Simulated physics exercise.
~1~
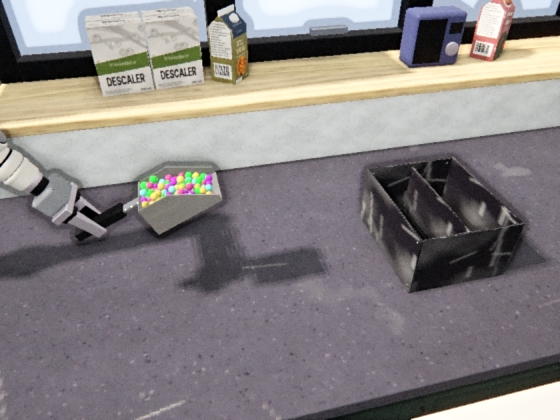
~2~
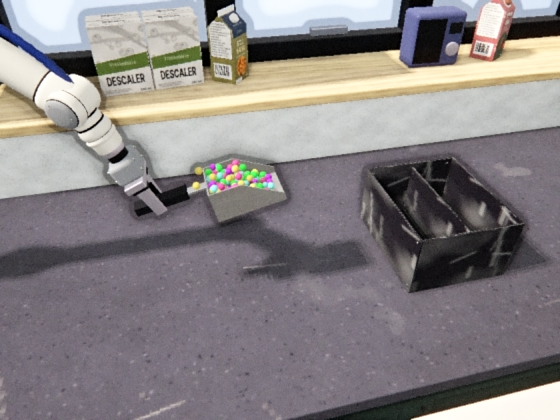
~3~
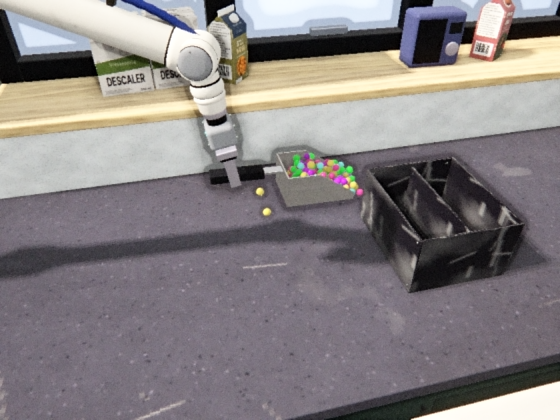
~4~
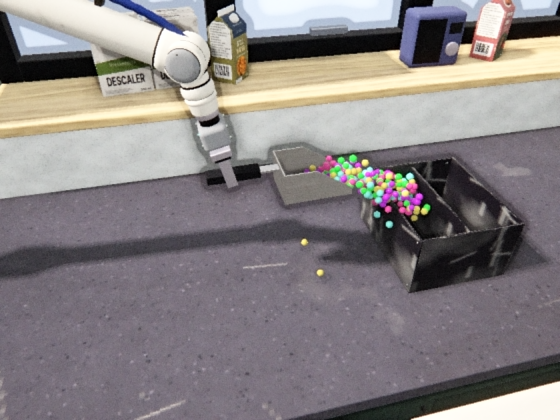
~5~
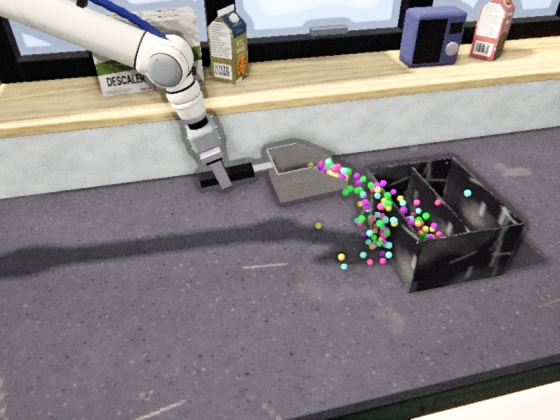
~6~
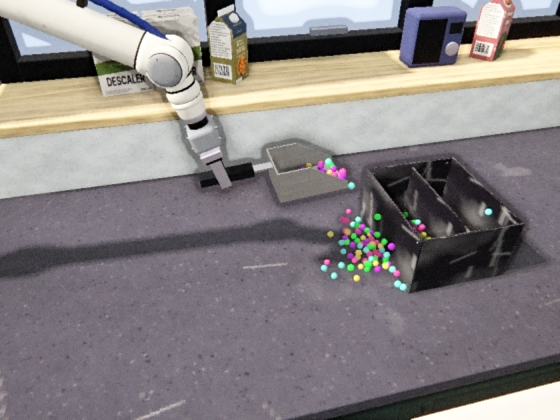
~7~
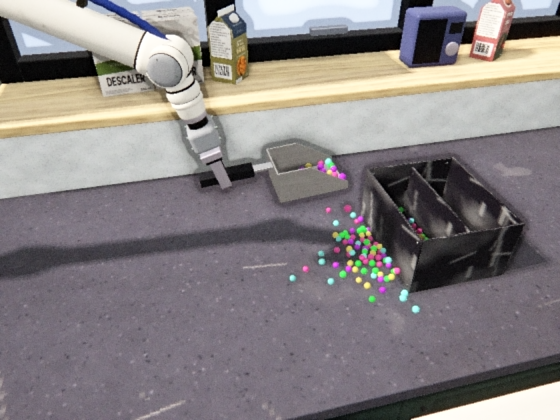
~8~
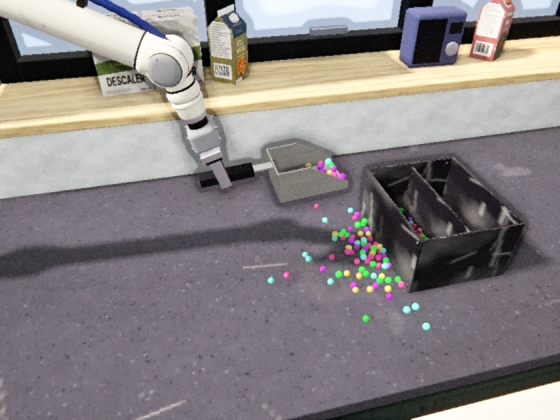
The clip shows a robot arm carrying a scoop of colourful round sweets rightward toward a dark divided bin, then stopping abruptly so they fly off the front; many drop into the bin, many scatter on the counter before it, and some stay in the scoop.
